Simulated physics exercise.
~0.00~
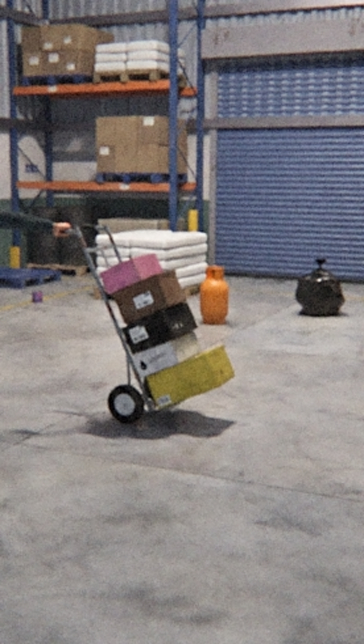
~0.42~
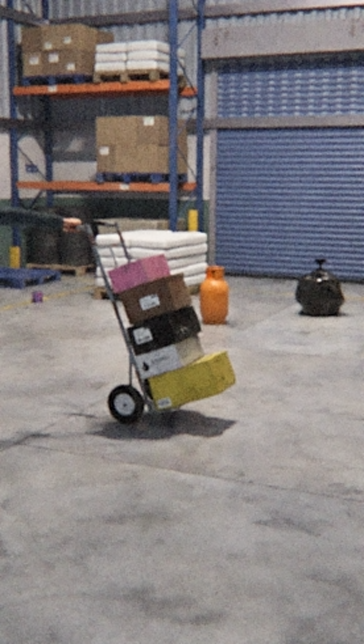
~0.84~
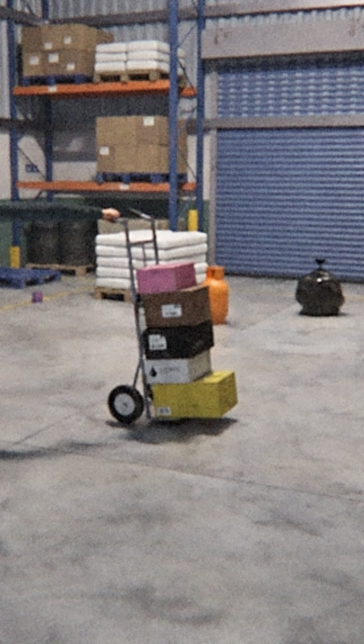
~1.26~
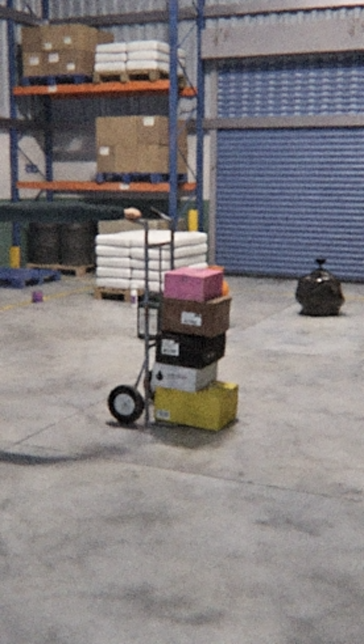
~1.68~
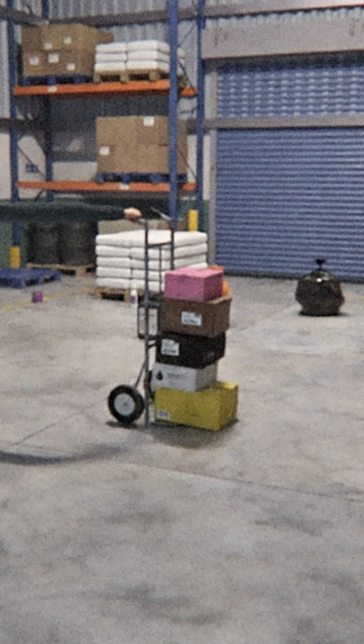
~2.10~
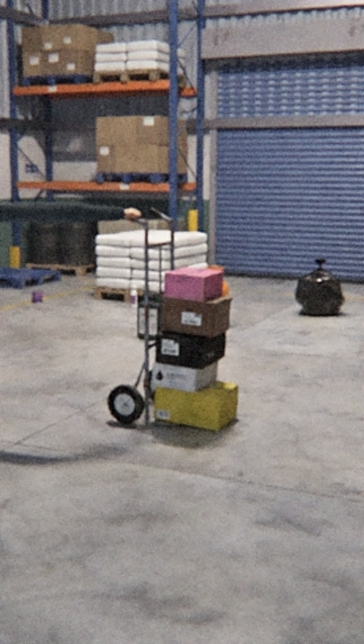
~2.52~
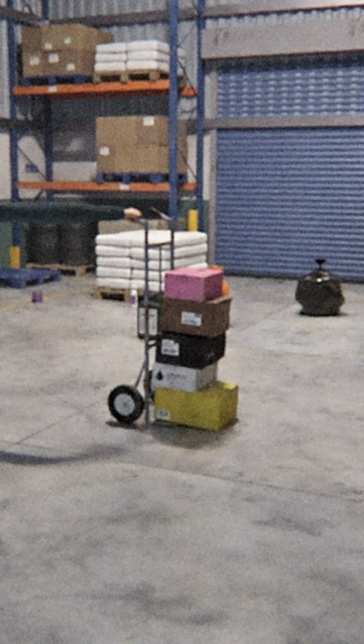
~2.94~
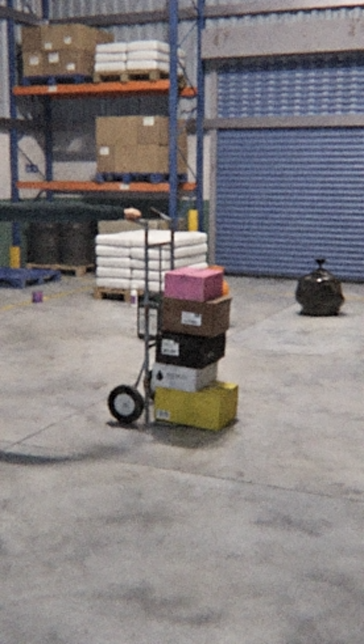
Warehouse floor with a hand at the handle swinging a leaning hand truck upright, its five stacked boxes staying aboard and standing still.
